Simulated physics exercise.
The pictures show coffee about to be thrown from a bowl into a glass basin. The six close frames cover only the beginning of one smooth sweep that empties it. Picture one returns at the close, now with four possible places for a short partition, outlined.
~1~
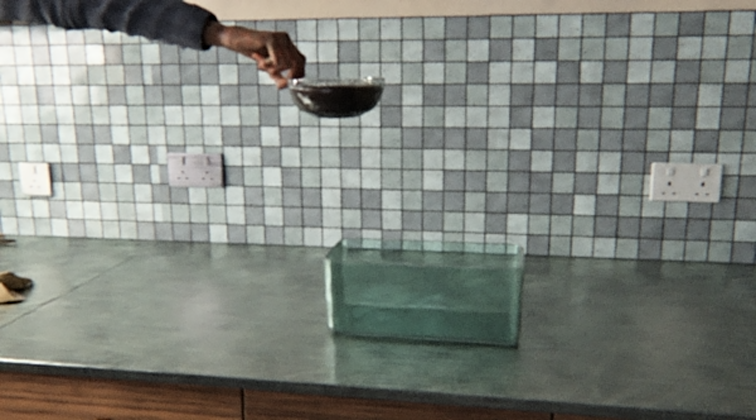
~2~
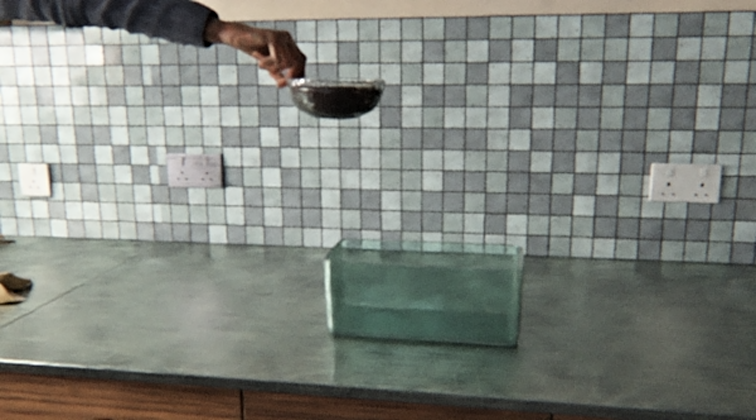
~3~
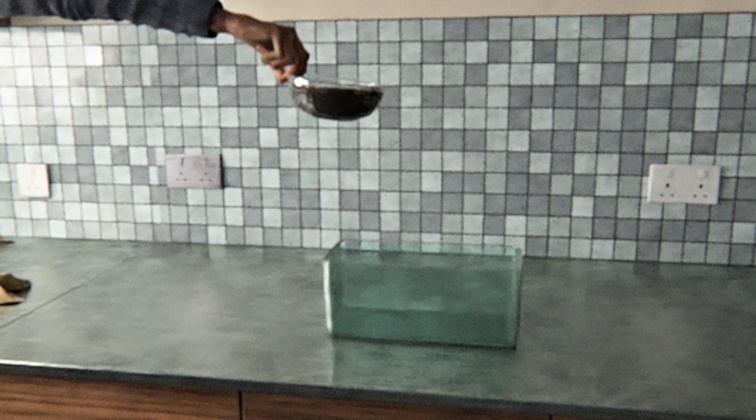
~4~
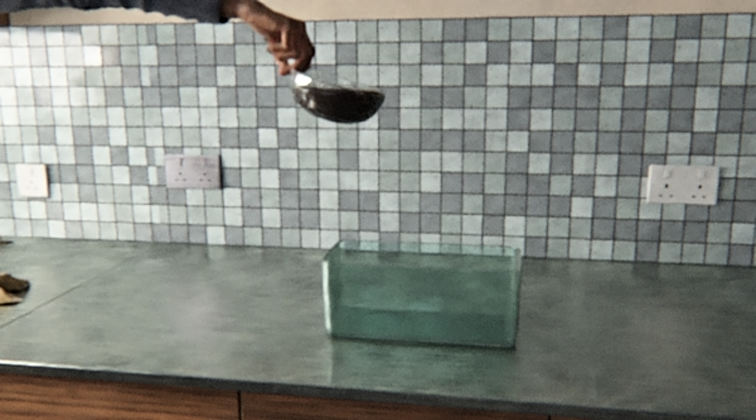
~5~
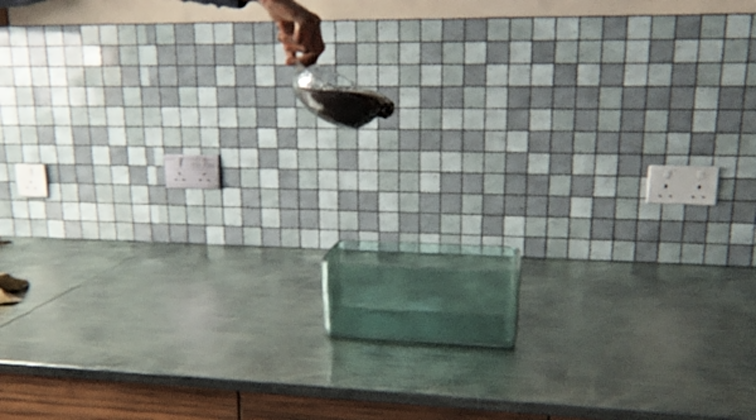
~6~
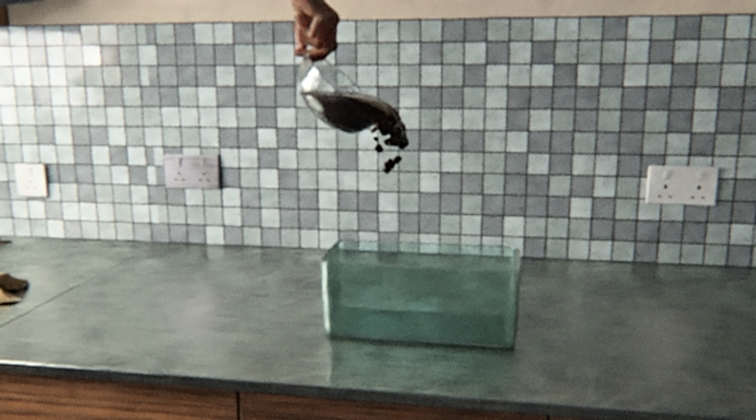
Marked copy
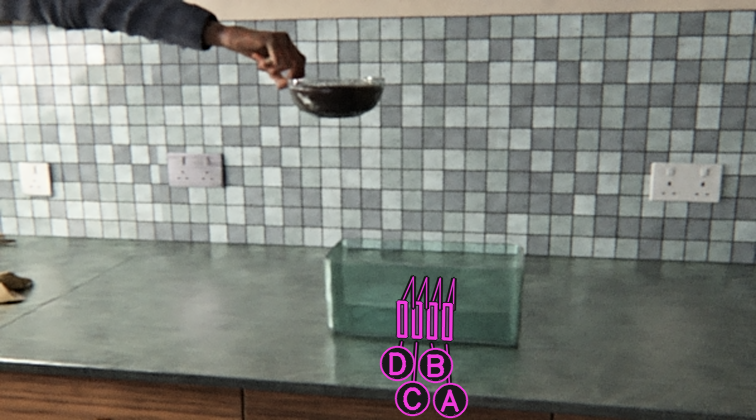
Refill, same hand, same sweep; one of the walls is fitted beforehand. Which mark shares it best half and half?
B is best.
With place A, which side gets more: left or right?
More ends on the left.
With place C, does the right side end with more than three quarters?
No, it does not.
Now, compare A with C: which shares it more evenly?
That would be C.
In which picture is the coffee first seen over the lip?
Picture 4.
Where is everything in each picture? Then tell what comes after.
The first frame shows upright, lip at (382, 78); basin from (328, 331) to (520, 343); nothing has left yet.
The second frame shows upright, lip at (382, 80); nothing has left yet.
The third frame shows tipped about 8°, lip at (383, 86); nothing has left yet.
The fourth frame shows tipped about 17°, lip at (383, 95); coffee is over the lip, down to (383, 95).
The fifth frame shows tipped about 29°, lip at (382, 106); coffee is over the lip, down to (387, 116).
The sixth frame shows tipped about 43°, lip at (379, 118); coffee is over the lip, down to (389, 169).
On the marked copy, A at (446, 344); B at (431, 343); C at (416, 342); D at (401, 341).
With A, about 79 % ends left of the wall and 18 % right of it; 3 % is lost outside.
With B, about 51 % ends left of the wall and 47 % right of it; 3 % is lost outside.
With C, about 31 % ends left of the wall and 66 % right of it; 3 % is lost outside.
With D, about 20 % ends left of the wall and 78 % right of it; 3 % is lost outside.
